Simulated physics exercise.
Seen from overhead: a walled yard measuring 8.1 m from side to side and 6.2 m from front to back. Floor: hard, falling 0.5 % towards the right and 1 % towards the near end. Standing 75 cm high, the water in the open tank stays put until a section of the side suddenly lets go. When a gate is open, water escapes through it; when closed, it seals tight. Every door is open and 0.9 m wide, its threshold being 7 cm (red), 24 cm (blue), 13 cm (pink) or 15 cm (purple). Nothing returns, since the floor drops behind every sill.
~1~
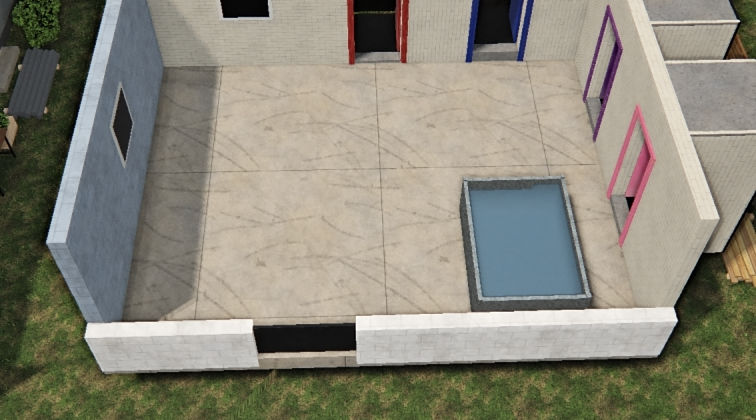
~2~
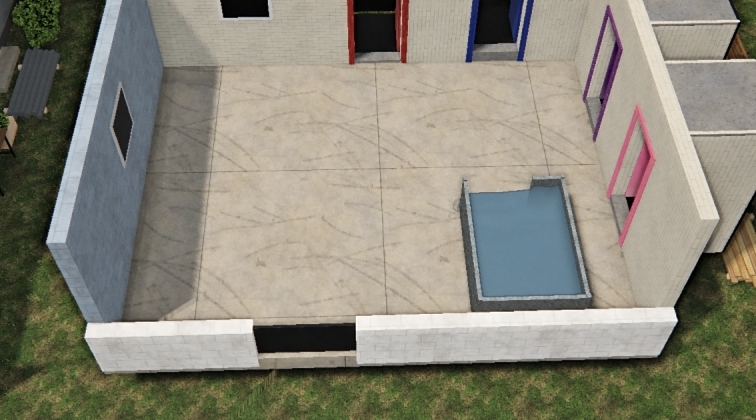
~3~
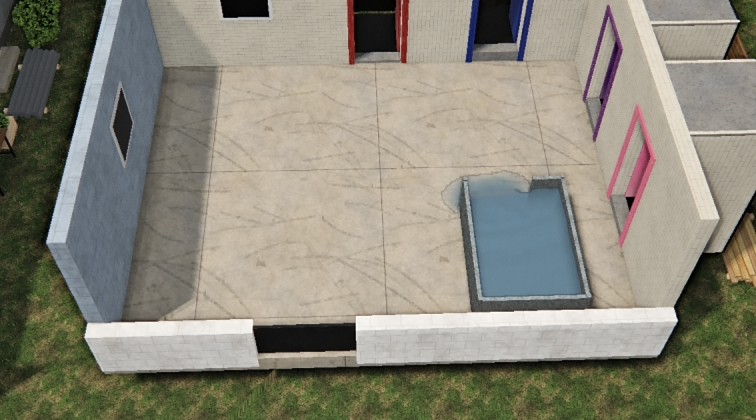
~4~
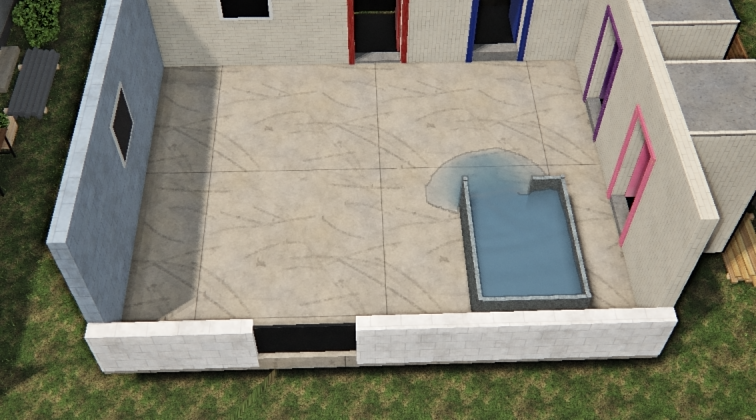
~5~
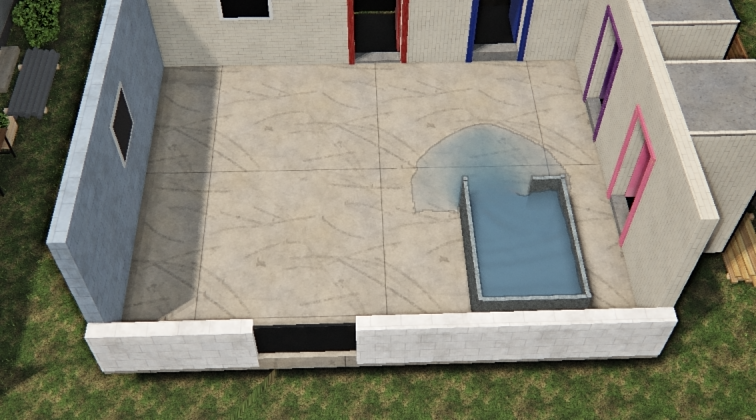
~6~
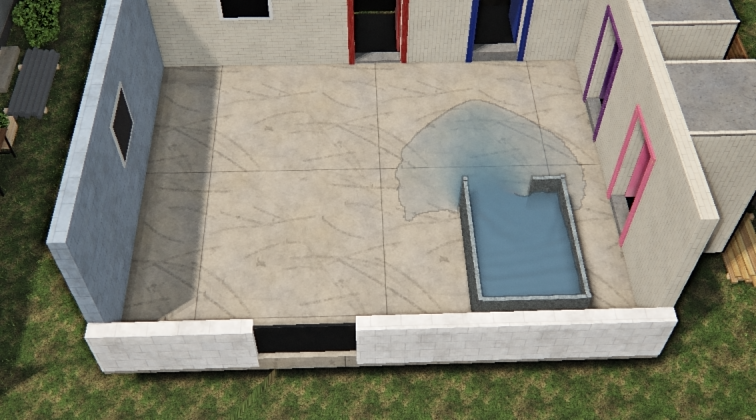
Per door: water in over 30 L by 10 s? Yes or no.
Red door yes, blue door no, pink door no, purple door no.
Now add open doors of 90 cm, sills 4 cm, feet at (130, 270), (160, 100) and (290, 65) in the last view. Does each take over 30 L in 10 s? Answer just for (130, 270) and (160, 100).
In turn: Short of it, beyond it.
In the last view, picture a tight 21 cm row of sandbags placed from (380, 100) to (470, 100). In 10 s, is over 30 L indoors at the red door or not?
So red stays inside.
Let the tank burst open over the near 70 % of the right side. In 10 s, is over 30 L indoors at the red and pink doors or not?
Outcome at red: Not exceeded; outcome at pink: Exceeded.
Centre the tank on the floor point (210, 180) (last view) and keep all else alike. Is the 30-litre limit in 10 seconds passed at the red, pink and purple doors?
So the red door keeps within it, the pink door keeps within it and the purple door keeps within it.
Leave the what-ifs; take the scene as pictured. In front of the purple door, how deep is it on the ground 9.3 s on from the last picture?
Around 6.0 cm there.
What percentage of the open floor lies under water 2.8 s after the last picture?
Wet share: Near 45 percent.
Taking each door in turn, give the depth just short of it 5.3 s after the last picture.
In centimetres, the red door has 9, the blue door 10, the pink door 5 and the purple door 11.
Then, 0.7 s after the last picture water covers 30 % of the floor and is deepest (35 cm) near (486, 200); red door not reached, blue door 21 cm at the sill, 0 L in, pink door not reached, purple door 8 cm at the sill, 0 L in.
Then, 1.5 s after the last picture water covers 35 % of the floor and is deepest (35 cm) near (567, 62); red door 18 cm at the sill, 22 L in, blue door 25 cm at the sill, 0 L in, pink door 1 cm at the sill, 0 L in, purple door 9 cm at the sill, 0 L in.
Then, 2.8 s after the last picture water covers 45 % of the floor and is deepest (22 cm) near (476, 64); red door 14 cm at the sill, 75 L in, blue door 20 cm at the sill, 3 L in, pink door 1 cm at the sill, 0 L in, purple door 16 cm at the sill, 1 L in.
Then, 5.3 s after the last picture water covers 65 % of the floor and is deepest (16 cm) near (599, 335); red door 9 cm at the sill, 95 L in, blue door 10 cm at the sill, 3 L in, pink door 5 cm at the sill, 0 L in, purple door 11 cm at the sill, 2 L in.
Then, 9.3 s after the last picture water covers 90 % of the floor and is deepest (14 cm) near (633, 334); red door 4 cm at the sill, 99 L in, blue door 5 cm at the sill, 3 L in, pink door 7 cm at the sill, 0 L in, purple door 6 cm at the sill, 2 L in.
